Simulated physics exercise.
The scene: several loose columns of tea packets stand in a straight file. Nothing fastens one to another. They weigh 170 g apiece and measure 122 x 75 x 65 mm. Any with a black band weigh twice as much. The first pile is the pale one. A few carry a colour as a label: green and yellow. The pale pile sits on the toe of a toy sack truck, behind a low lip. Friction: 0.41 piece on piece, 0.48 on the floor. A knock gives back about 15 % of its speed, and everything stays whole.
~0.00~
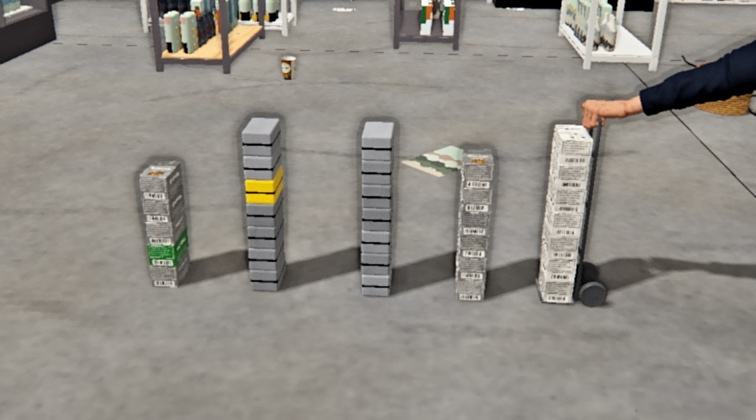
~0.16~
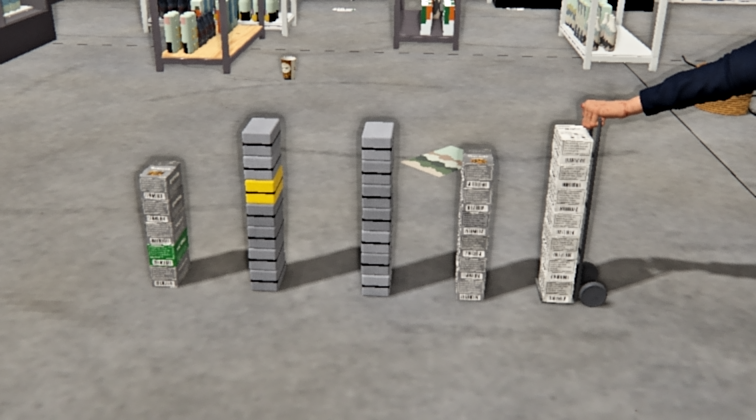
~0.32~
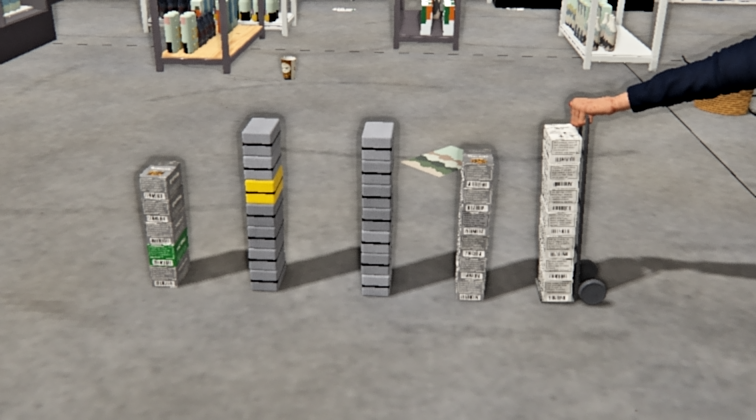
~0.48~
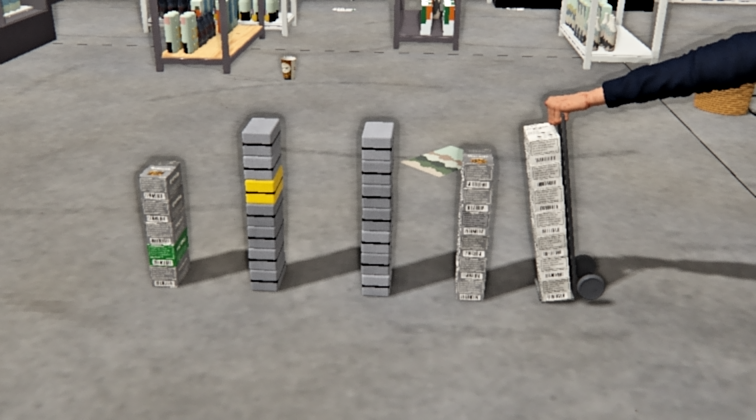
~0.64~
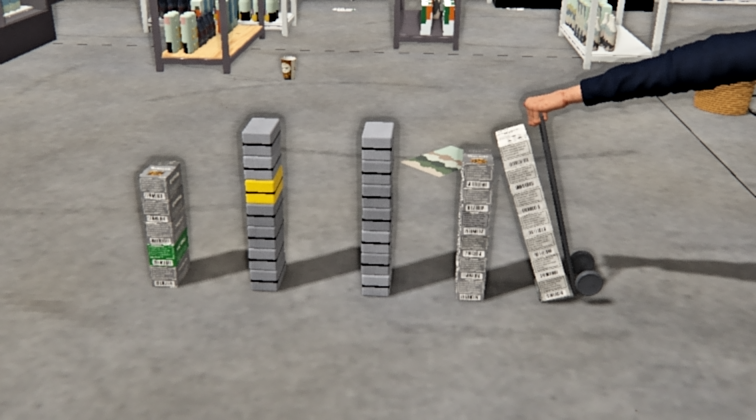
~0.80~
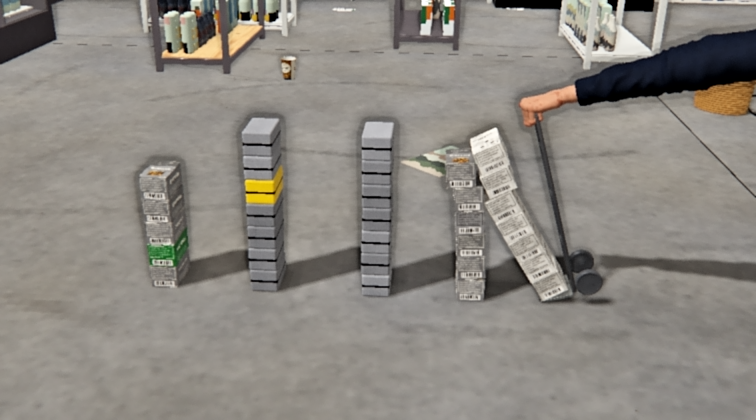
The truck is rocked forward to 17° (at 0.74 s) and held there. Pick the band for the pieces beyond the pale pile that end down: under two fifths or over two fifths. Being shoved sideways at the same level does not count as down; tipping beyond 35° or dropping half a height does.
It comes to over two fifths.
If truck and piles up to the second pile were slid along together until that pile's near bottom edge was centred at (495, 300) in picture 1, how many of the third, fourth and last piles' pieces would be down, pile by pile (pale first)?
In that case third 6, fourth 6, last 5.
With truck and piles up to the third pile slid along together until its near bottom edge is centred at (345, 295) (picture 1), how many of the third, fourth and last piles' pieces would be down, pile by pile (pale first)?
In that case third 7, fourth 7, last 5.
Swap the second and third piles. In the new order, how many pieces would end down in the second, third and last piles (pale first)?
In that case second 5, third 5, last 5.
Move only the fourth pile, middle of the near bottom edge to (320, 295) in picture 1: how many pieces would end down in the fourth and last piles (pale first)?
In that case fourth 7, last 4.
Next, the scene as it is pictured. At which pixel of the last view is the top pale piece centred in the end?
Near (378, 233).
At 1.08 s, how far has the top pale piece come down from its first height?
Some 12 cm lower.
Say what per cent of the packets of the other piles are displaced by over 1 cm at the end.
Shifted: 95 per cent.
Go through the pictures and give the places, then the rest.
In the first frame (pixels give the middle of a visible side), truck frame (595, 159) 0° forward; yellow packet (260, 193); green packet (162, 256); none of the others has stirred.
Truck frame (595, 159) 0° forward; yellow packet (260, 193), in the second frame.
Truck frame (586, 157) 3° forward, top of the pale pile leaning 4°; yellow packet (260, 193); none of the others has stirred, in the third frame.
Truck frame (566, 154) 10° forward, top of the pale pile leaning 10°; yellow packet (260, 193); none of the others has stirred, in the fourth frame.
Truck frame (549, 154) 16° forward, top of the pale pile leaning 19°; yellow packet (260, 193); none of the others has stirred, in the fifth frame.
Truck frame (545, 154) 17° forward, top of the pale pile leaning 27°; yellow packet (260, 193); green packet (162, 256); steepest lean 4°, the packet at (471, 268); movement in 5 of them, in the sixth frame.
After 1.08 s, 7 of the pale pile down; 5 of the 25 other packets down.
After 1.52 s, 7 of the pale pile down; 12 of the 25 other packets down; yellow packet 7° from how it stood.
After 1.92 s, 7 of the pale pile down; 23 of the 25 other packets down; green packet on its side; yellow packet 22° from how it stood, 16 cm lower.
In the end (2.7 s), 7 of the pale pile down; 23 of the 25 other packets down; green packet on its side; yellow packet 40° from how it stood, 19 cm lower. That is 92 per cent. From the last view, middles, green packet near (115, 259), yellow packet near (95, 243).
